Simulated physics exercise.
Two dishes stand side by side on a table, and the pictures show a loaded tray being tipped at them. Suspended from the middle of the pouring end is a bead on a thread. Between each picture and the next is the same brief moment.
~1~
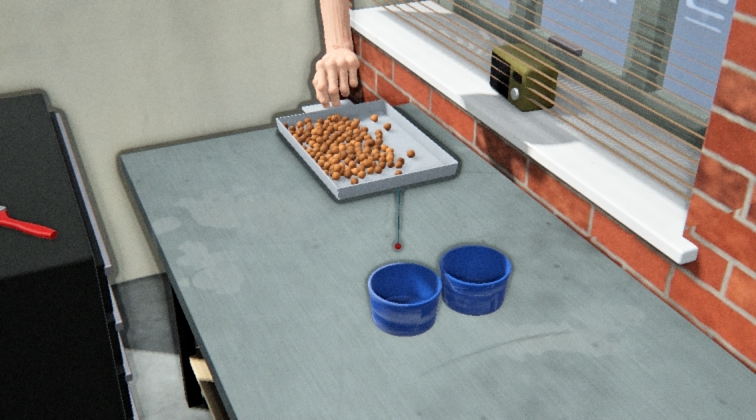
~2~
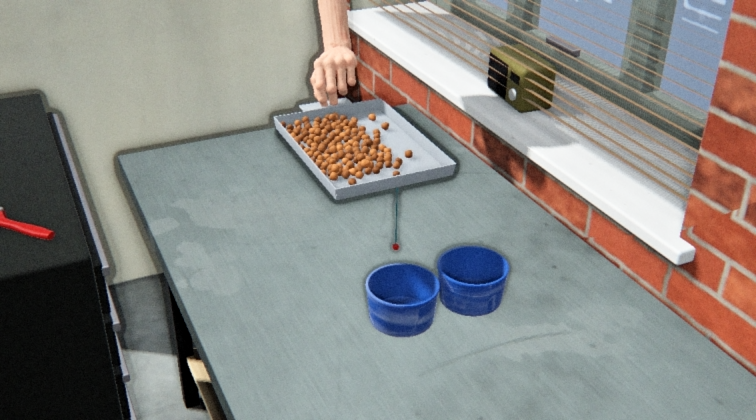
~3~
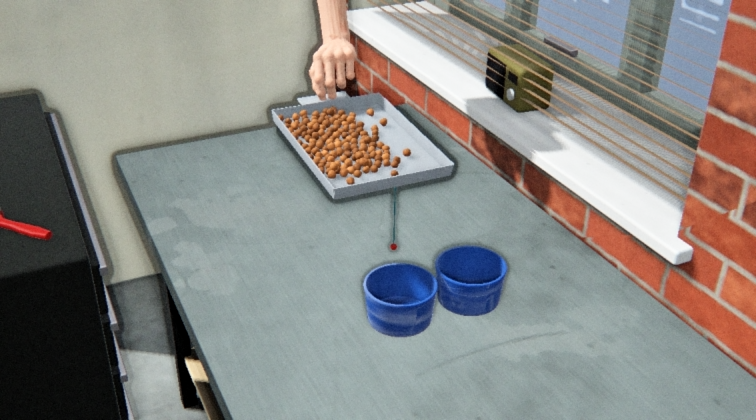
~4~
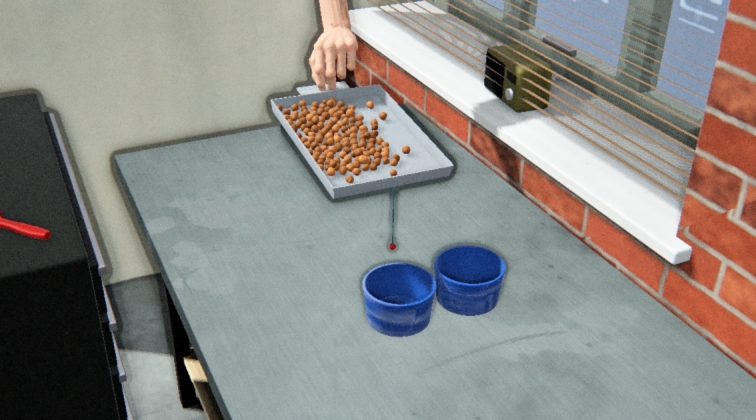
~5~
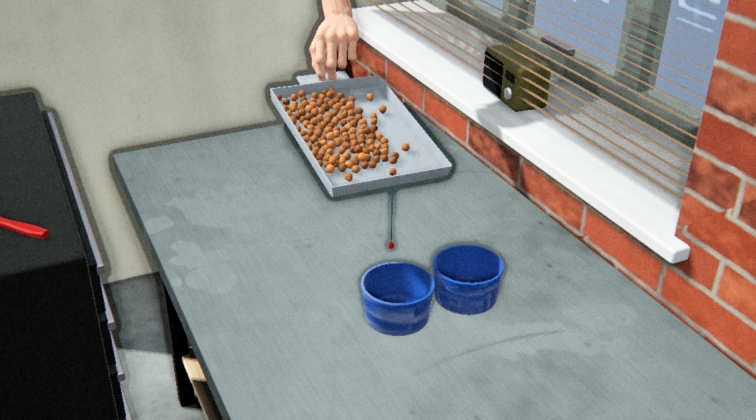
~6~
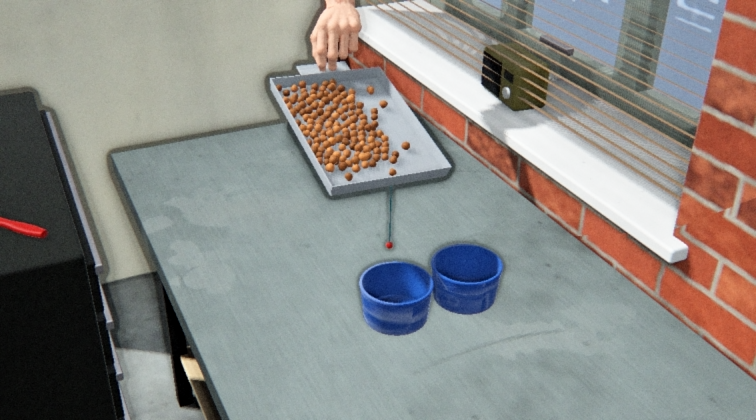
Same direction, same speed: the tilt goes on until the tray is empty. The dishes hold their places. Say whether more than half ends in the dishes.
Most reaches the dishes.
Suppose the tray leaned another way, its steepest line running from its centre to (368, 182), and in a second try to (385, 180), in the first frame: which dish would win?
One gives the leftmost dish and two gives the leftmost dish.
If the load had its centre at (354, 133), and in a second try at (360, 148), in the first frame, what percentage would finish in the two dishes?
Close to 70 %, followed by close to 80 %.
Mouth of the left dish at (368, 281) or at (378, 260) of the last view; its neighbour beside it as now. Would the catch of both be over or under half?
Taking them in turn, it's beyond half and then short of half.
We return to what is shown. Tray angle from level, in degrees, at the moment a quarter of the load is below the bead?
That would be about 110 degrees from level.
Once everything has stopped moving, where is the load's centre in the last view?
Centre at rest: Close to (430, 298).
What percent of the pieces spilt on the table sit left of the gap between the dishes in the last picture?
70 in a hundred, roughly.
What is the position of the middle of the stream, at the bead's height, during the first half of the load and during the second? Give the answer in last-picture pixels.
Starting near (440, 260), moving on to near (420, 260).
Shortly afterwards, tray tipped steeply; all but a few on the tray; only a few in the right dish; only a few in the air.
Next, tray tipped past a quarter turn; all but a few on the tray; only a few in the right dish; only a few outside both; only a few in the air.
Some moments later, tray tipped past a quarter turn; near a third in the left dish; near a third in the right dish; near a quarter outside both; only a few in the air.
In the end, tray tipped past a quarter turn; near a third in the left dish; near a third in the right dish; near a quarter outside both; only a few in the air.
